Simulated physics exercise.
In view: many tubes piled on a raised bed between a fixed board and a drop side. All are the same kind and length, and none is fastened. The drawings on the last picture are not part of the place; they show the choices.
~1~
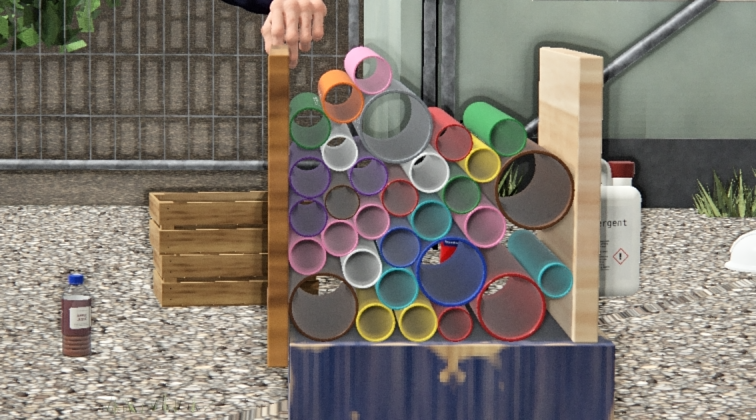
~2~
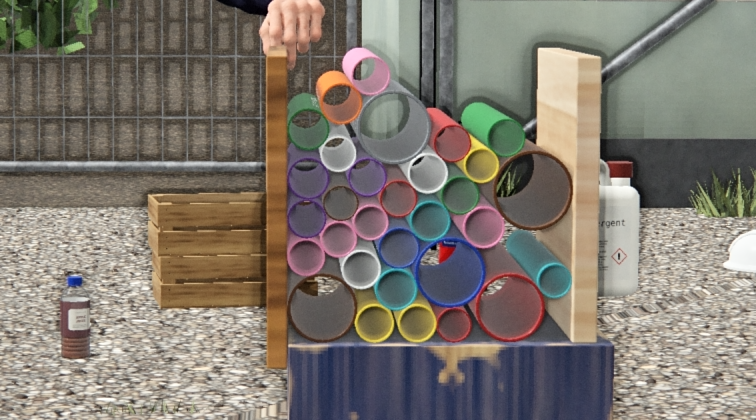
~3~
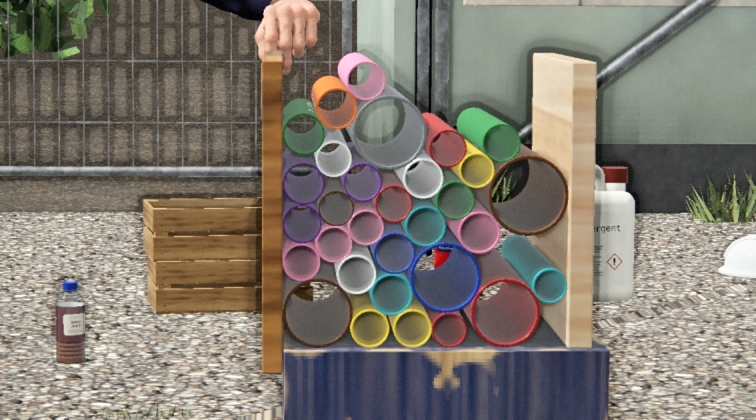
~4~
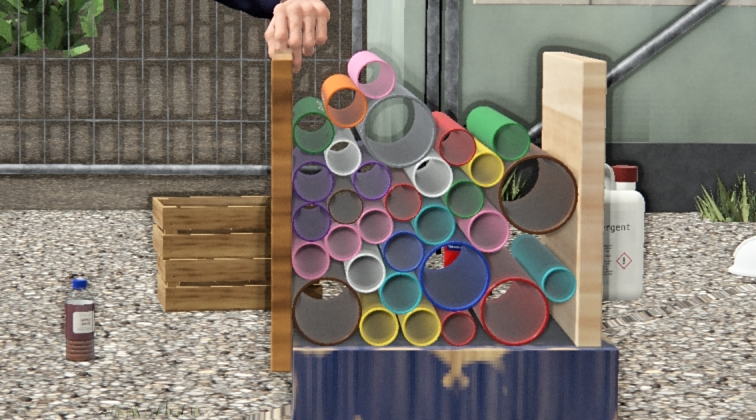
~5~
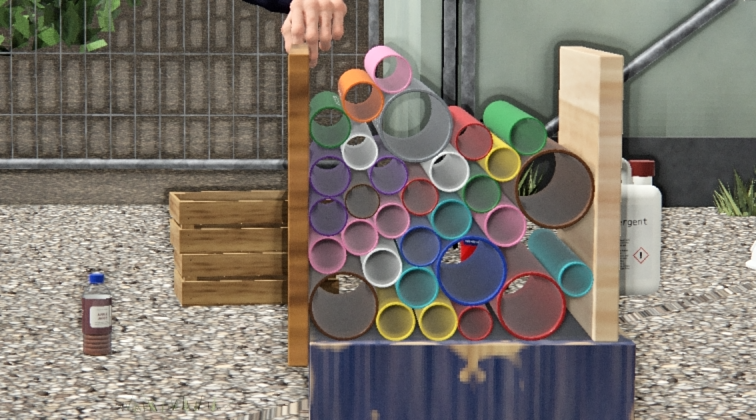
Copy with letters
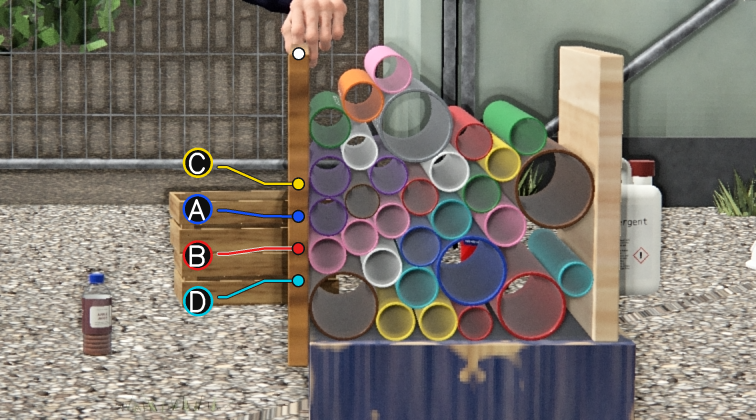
At the start, a hand grips the top of the left board beside a stack of colourful tubes set between two upright boards on a blue base. The tubes keep their arrangement and the hand stays put while the whole view shifts slightly left, then back to the right.
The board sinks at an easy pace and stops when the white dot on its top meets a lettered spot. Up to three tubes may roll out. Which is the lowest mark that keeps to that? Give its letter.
No lower than C.
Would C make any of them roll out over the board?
Yes, at C.
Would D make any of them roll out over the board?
Yes, at D.
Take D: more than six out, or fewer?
More than six.
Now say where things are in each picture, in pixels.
In the first picture, a blue tube (400, 247); a purple tube (310, 177); a green tube (461, 194).
In the second picture, a green tube (460, 195); an orange tube (341, 103).
In the third picture, a green tube (501, 143); side board (272, 198).
In the fourth picture, a brown tube (327, 312); a turquoise tube (401, 293).
In the fifth picture, a blue tube (420, 246); a purple tube (330, 176); a green tube (481, 193).
On the copy, A at (298, 217); B at (298, 248); C at (298, 184); D at (298, 281); the white dot at (298, 54).
On C. First, top of the board (309, 116).
Then, top of the board (309, 183).
Finally, top of the board (309, 183), three out over the board.
By contrast, A more than three out over the board; B more than three out over the board; D more than three out over the board.
